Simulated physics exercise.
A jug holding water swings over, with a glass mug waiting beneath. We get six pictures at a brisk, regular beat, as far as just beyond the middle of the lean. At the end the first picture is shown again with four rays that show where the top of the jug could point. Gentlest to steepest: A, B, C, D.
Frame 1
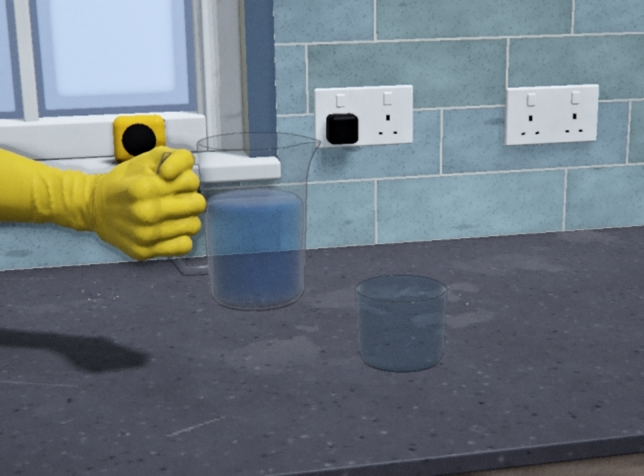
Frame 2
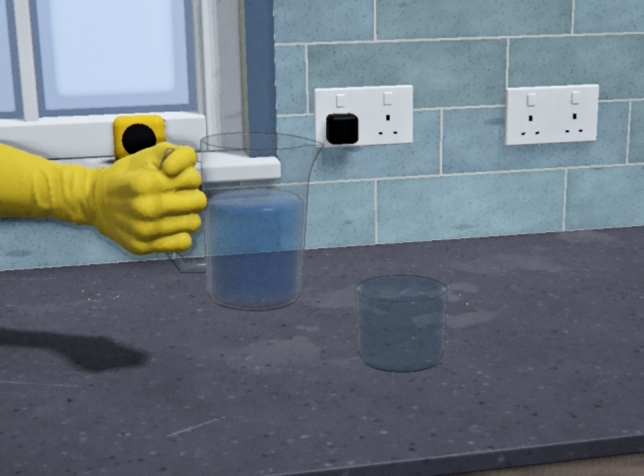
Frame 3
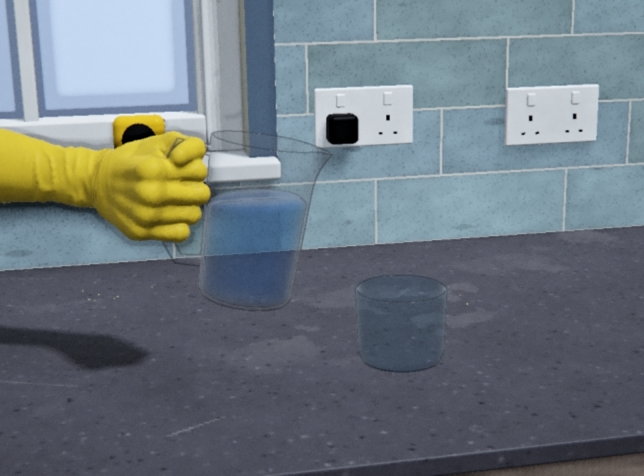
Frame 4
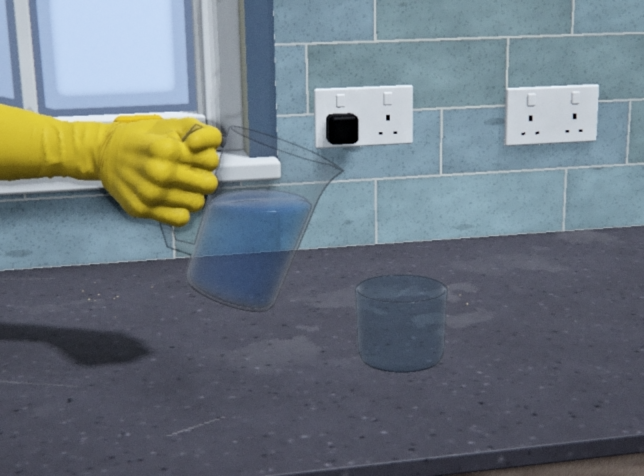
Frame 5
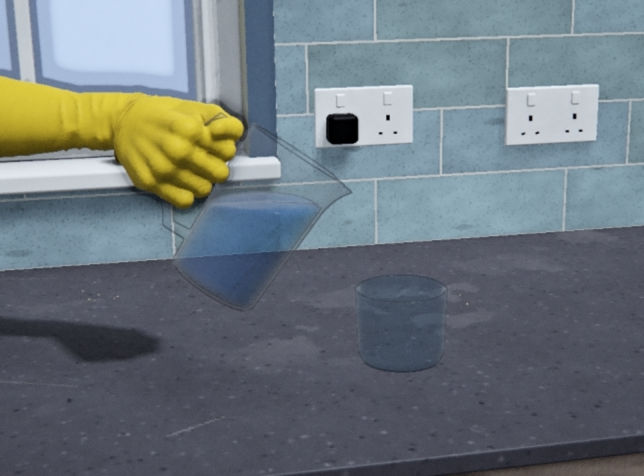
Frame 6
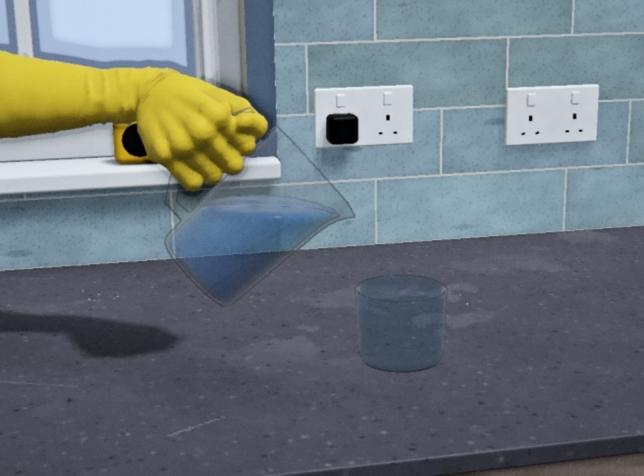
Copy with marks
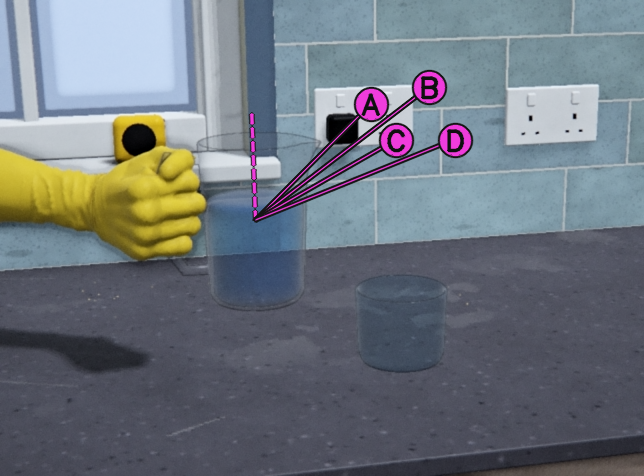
The video shows a yellow-gloved hand holding a clear jug of blue-tinted water above a dark countertop, near a glass mug. The hand rises slightly and tilts the jug steadily to the right, while the mug stays still.
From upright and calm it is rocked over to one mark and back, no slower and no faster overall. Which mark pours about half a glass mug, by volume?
Best: D.
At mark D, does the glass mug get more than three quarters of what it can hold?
No.
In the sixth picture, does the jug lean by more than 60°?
No, it does not.
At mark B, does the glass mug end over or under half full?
Under.
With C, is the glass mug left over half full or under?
Under.
On the marked copy, A at (358, 115); B at (415, 97); C at (381, 147); D at (439, 145).
With A, the glass mug ends with about 3 % of what it can hold.
With B, the glass mug ends with about 11 % of what it can hold.
With C, the glass mug ends with about 27 % of what it can hold.
With D, the glass mug ends with about 50 % of what it can hold.
